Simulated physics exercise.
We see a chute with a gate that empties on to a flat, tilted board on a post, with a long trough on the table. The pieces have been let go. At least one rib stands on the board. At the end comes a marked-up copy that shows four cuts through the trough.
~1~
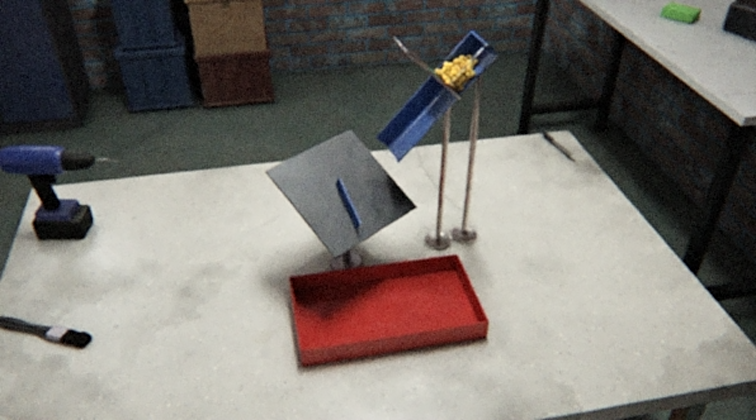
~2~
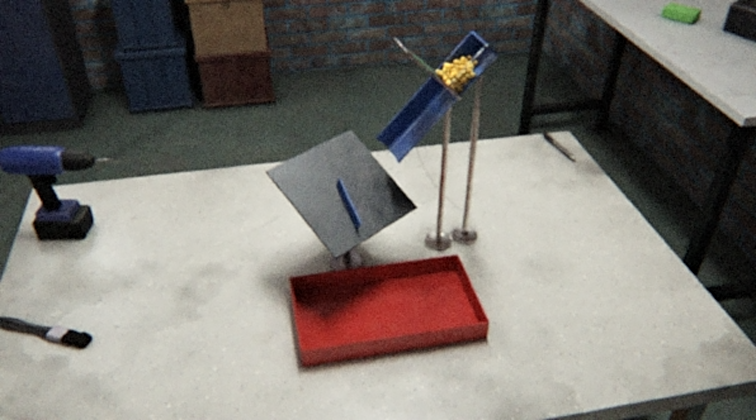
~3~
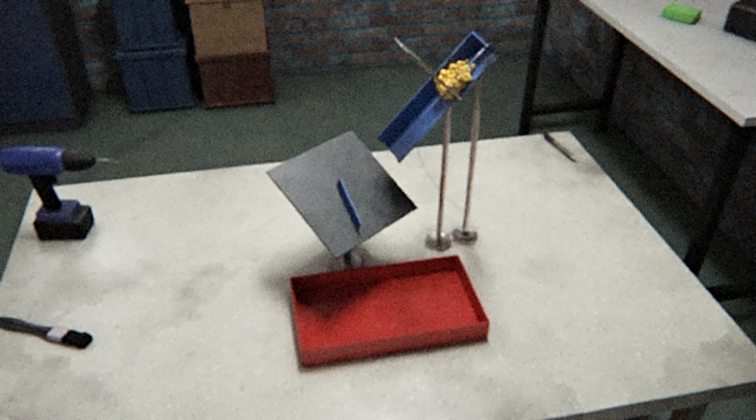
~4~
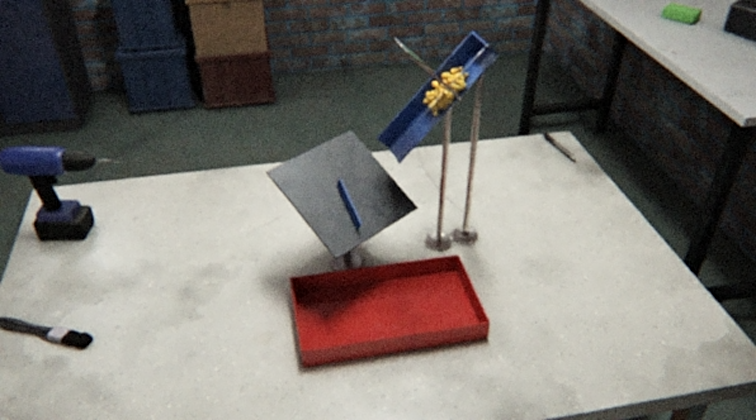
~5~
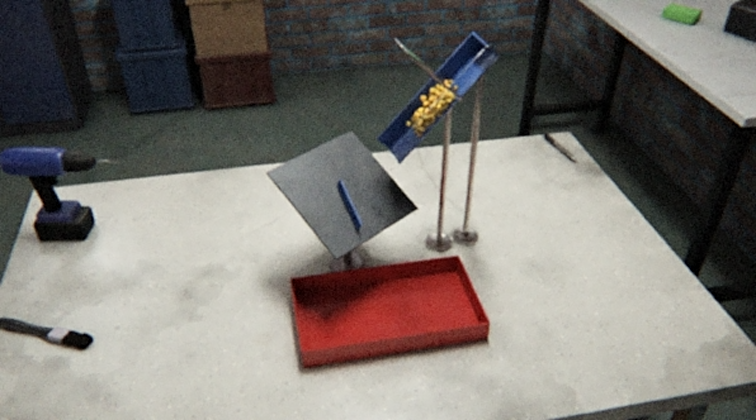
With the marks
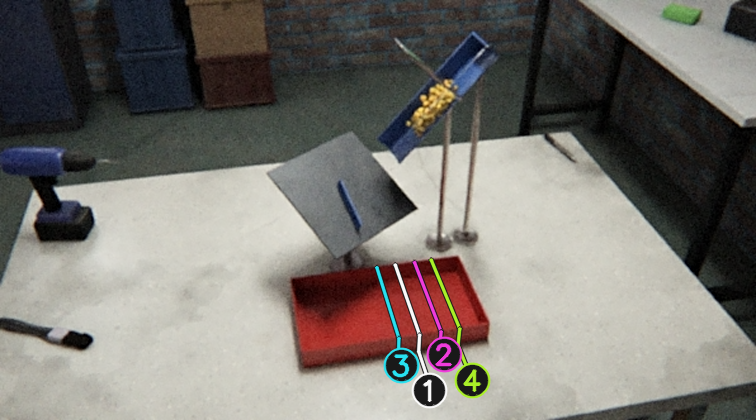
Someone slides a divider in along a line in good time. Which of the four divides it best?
Line 1 does it best.
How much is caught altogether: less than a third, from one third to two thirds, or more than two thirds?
About that: More than two thirds.
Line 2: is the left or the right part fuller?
More lands on the left.
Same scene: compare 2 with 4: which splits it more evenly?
The answer is 2.
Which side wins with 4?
Left.
On the marked copy, line 1 crosses the front rim at (419, 334); line 2 crosses the front rim at (440, 330); line 3 crosses the front rim at (398, 337); line 4 crosses the front rim at (459, 327).
For line 1, of what is caught, about half on the left of the divider, about half on the right.
For line 2, of what is caught, most on the left of the divider, about a quarter on the right.
For line 3, of what is caught, a small part on the left of the divider, most on the right.
For line 4, of what is caught, nearly all on the left of the divider, a stray few on the right.
